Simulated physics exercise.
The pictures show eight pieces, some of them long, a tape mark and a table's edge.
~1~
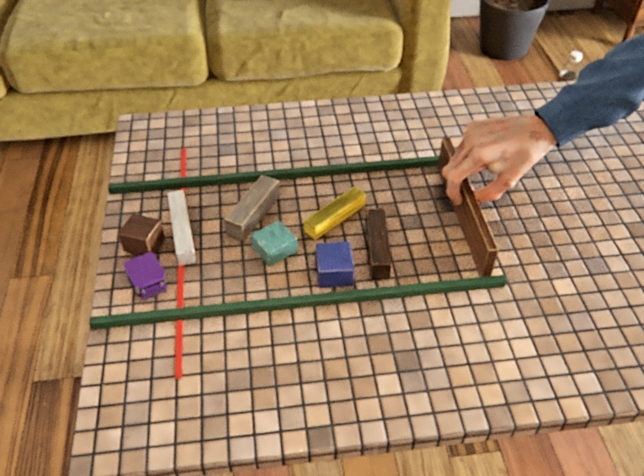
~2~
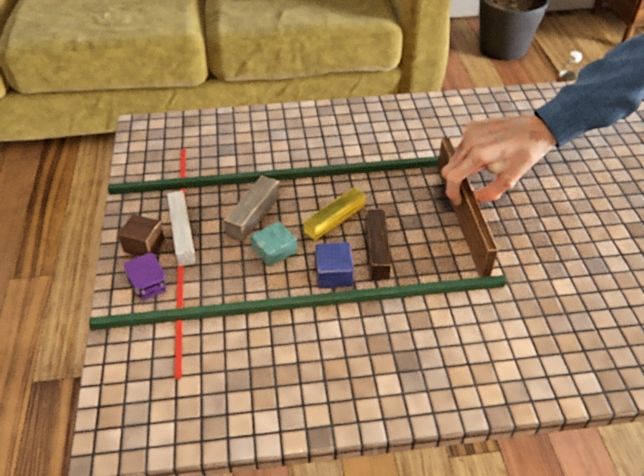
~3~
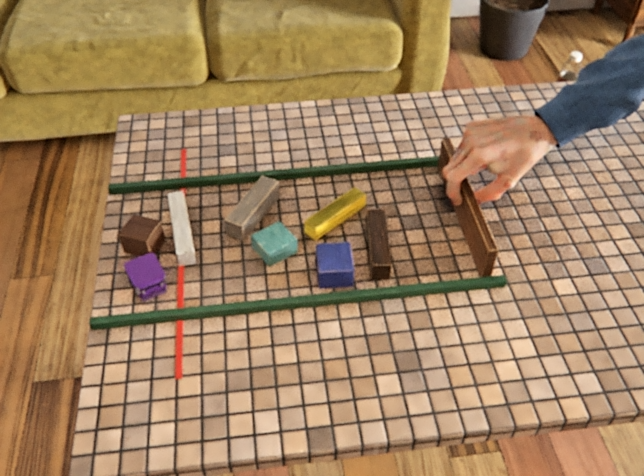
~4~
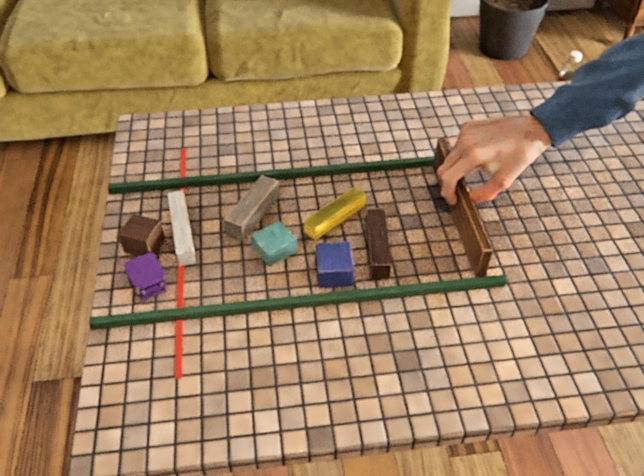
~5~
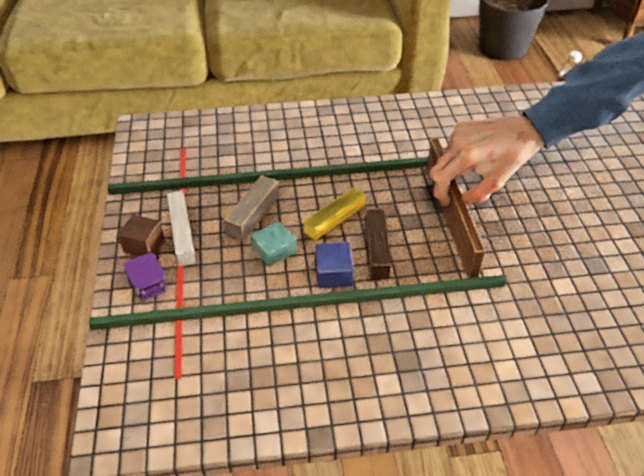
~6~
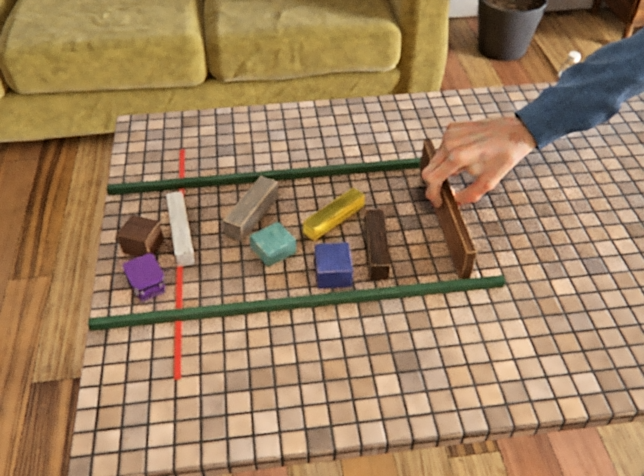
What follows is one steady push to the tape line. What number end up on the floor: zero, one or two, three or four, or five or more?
The number that fall off is one or two.
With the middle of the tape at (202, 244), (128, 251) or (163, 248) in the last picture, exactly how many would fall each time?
It would be 0, 6 and 2.
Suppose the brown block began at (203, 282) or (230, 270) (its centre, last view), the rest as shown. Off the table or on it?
In that order, it does not fall; holds on.
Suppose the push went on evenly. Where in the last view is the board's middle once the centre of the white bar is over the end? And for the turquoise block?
For the white bar at (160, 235), for the turquoise block at (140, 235).
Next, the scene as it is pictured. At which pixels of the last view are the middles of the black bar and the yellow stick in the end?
Near (169, 265) and (161, 222).
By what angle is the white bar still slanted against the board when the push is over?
Roughly 5° out of line.
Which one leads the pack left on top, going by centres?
The purple case.
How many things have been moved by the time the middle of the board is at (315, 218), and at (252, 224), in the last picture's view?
At the one place 4, at the other 6.
Soon after, none off yet; brown block at rest near (141, 237); purple case at rest near (145, 278); white bar at rest near (180, 228).
Then, none off yet; brown block moved a little near (123, 238); purple case moving near (141, 279); white bar moved a little near (154, 228).
At rest, the number that fall off is one or two; fallen, brown block.
